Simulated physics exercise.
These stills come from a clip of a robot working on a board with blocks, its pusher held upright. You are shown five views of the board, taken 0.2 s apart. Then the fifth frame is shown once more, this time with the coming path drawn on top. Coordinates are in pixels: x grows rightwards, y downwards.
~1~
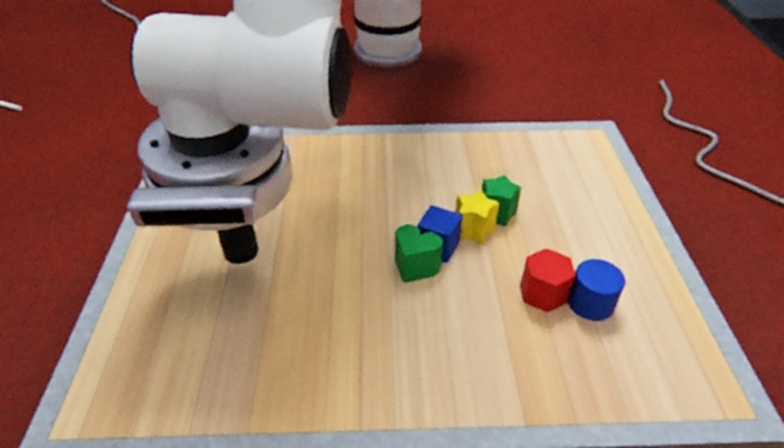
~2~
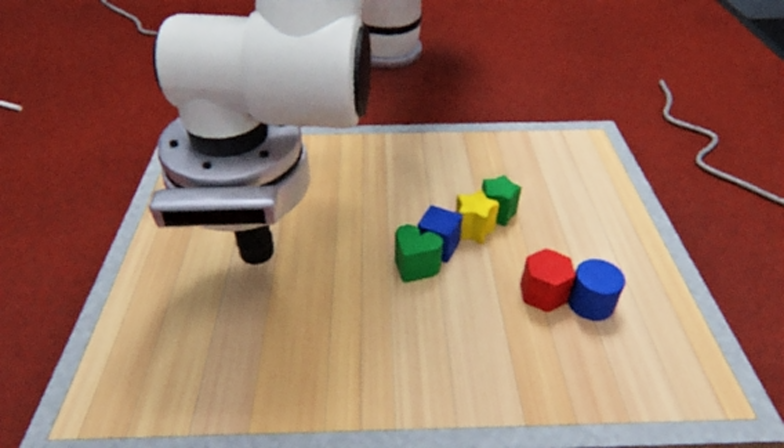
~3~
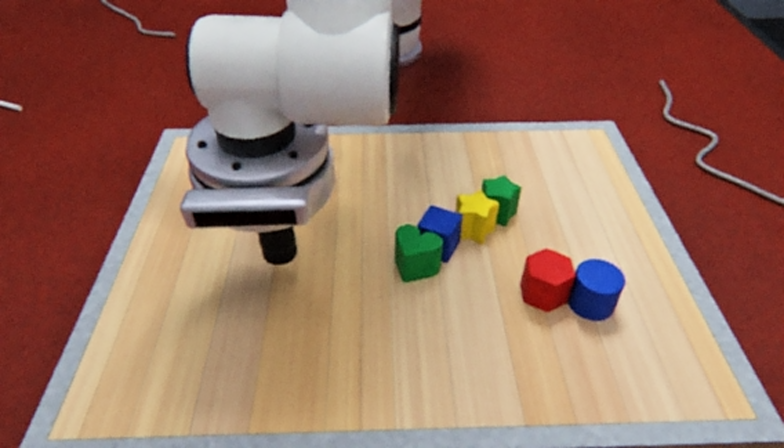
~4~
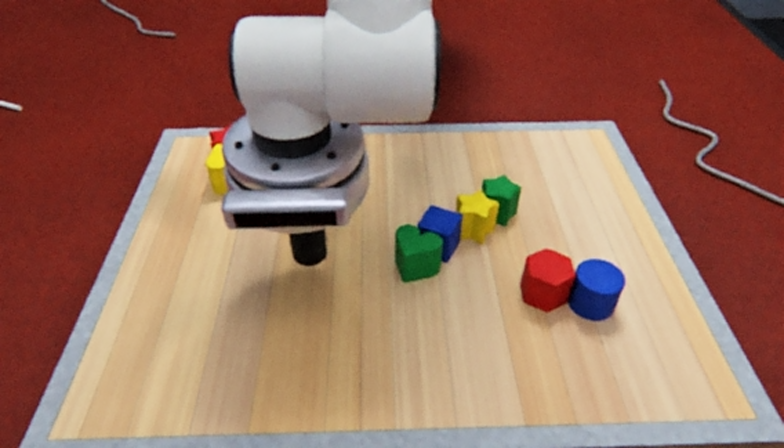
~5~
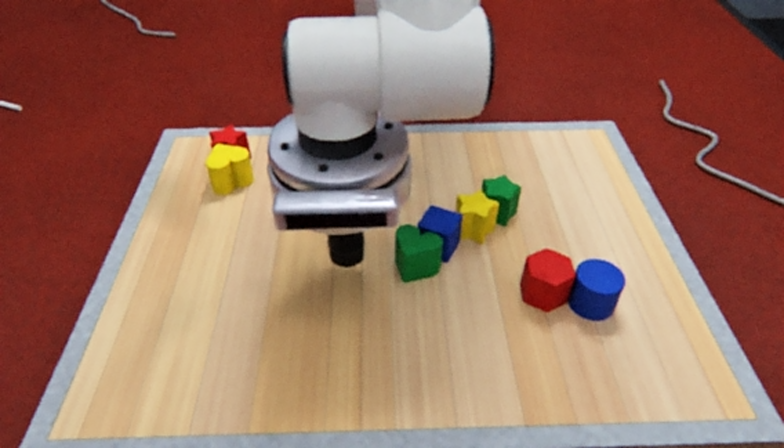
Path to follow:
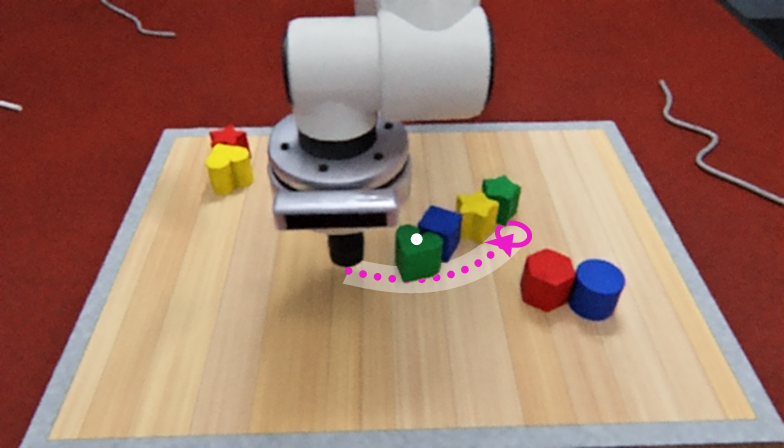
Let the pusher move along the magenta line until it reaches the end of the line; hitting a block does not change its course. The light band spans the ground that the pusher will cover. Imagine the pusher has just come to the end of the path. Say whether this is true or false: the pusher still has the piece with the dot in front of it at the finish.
True.
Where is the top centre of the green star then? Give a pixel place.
Just about (525, 164).
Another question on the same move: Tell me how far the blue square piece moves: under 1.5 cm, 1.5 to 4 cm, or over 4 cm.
Between 1.5 and 4 cm.
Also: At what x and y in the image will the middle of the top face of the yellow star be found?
My prediction: (481, 175).
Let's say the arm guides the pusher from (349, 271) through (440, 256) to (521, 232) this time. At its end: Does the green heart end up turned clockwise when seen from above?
Going by the path, yes.
The line goes from (349, 271) over (413, 280) and (474, 265) to (513, 234); the dot is on the green heart.
On the path given first. One third of the way, pusher at (414, 265); green heart at (443, 237), turned 25° anticlockwise; blue square piece at (451, 213), turned 20° anticlockwise; yellow star at (481, 195), turned 15° clockwise; green star at (509, 182).
Two thirds of the way, pusher at (477, 250); green heart at (490, 213), turned 75° anticlockwise; blue square piece at (455, 202), turned 55° anticlockwise; yellow star at (480, 187), turned 45° clockwise; green star at (512, 182).
At the end, pusher at (516, 219); green heart at (513, 182), turned 105° anticlockwise; blue square piece at (455, 201), turned 60° anticlockwise; yellow star at (481, 175), turned 40° anticlockwise; green star at (525, 164), turned 25° clockwise.
